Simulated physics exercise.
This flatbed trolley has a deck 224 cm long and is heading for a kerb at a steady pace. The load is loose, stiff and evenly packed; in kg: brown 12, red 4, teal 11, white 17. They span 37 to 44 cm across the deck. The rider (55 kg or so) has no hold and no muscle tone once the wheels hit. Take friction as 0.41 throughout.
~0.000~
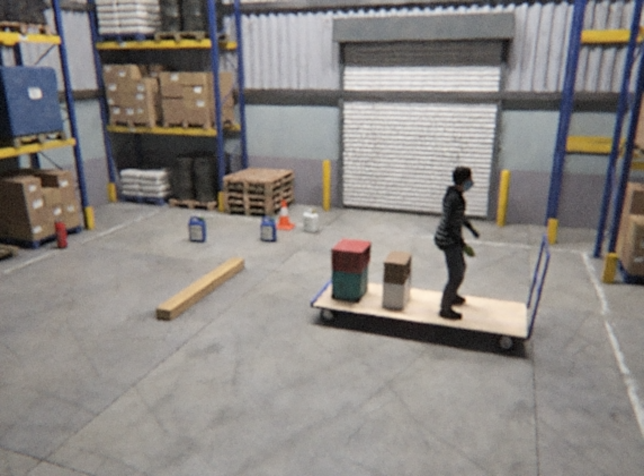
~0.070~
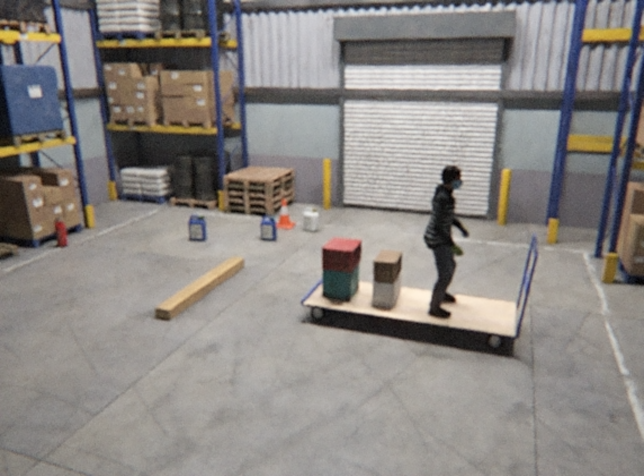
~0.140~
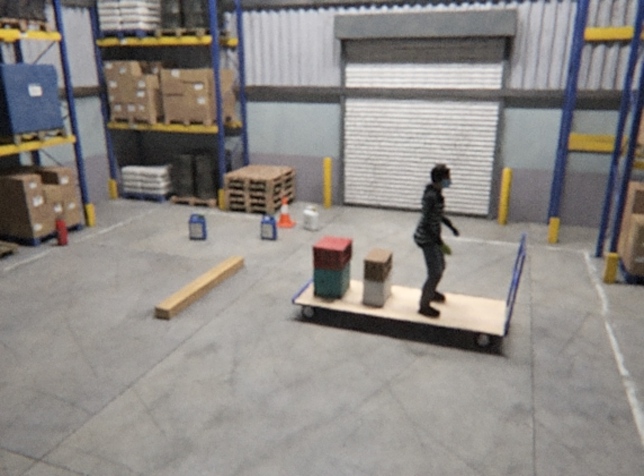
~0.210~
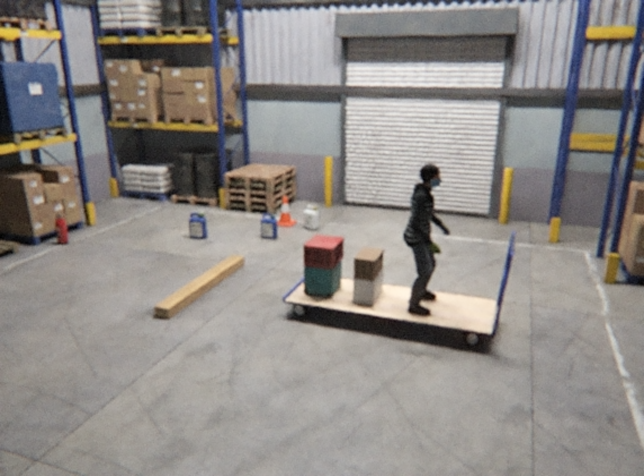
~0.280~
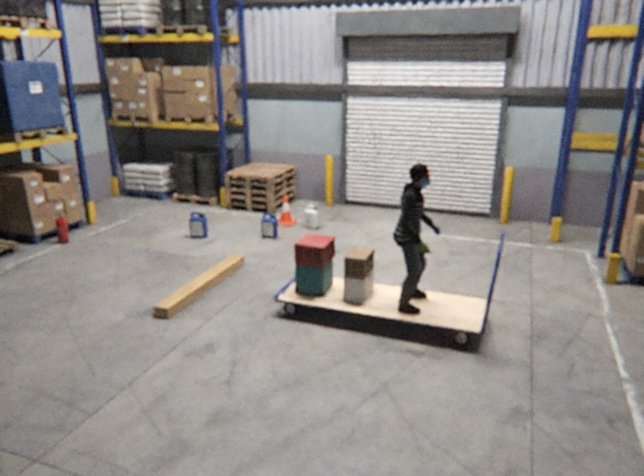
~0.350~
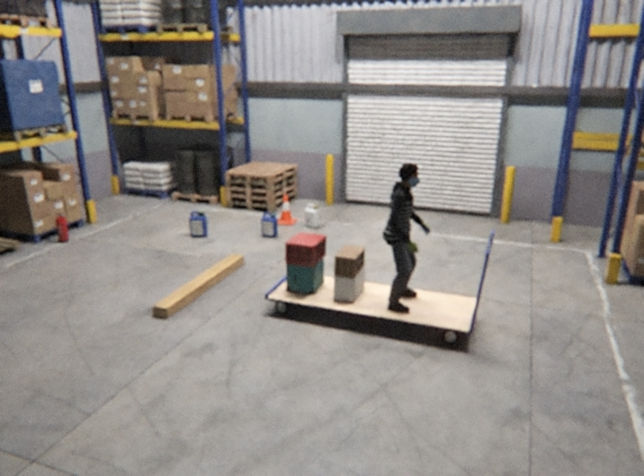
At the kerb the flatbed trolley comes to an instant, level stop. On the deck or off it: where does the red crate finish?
At this pace the red crate comes off.
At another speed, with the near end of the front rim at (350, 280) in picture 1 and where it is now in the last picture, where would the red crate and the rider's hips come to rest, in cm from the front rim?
Then red 100 past, hips 90 behind.
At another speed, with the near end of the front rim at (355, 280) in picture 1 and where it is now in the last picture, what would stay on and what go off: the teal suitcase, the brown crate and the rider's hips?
Then teal off, brown off, hips on.
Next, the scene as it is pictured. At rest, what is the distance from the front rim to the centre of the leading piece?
About 50 cm past the rim.
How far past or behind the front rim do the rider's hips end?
Some 90 cm behind it.
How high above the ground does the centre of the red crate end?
Roughly 10 cm above it.
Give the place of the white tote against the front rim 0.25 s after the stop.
Some 65 cm behind it.
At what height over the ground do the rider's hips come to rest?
About 30 cm.
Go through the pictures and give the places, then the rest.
The first frame shows red crate (352, 255), teal suitcase (350, 280), rim corner (312, 304); 160 cm short of the stop.
The second frame shows red crate (342, 254), teal suitcase (341, 279), rim corner (302, 303); 150 cm short of the stop.
The third frame shows red crate (333, 253), teal suitcase (332, 277), rim corner (293, 301); 139 cm short of the stop.
The fourth frame shows red crate (324, 252), teal suitcase (323, 276), rim corner (284, 300); 129 cm short of the stop.
The fifth frame shows red crate (315, 250), teal suitcase (314, 275), rim corner (275, 298); 118 cm short of the stop.
The sixth frame shows red crate (306, 249), teal suitcase (305, 273), rim corner (266, 297); 108 cm short of the stop. Speed about 1.5 m/s.
After 1.06 s the deck stops.
After 1.61 s the red crate is 12 cm past the rim, tilted 60°, near (193, 243) in the last picture's view.
After 2.06 s the red crate is 51 cm past the rim, tilted 180°, near (171, 273) in the last picture's view.
When all is still (2.9 s), past the rim, red crate; behind it, brown crate, teal suitcase, white tote and the rider's hips.
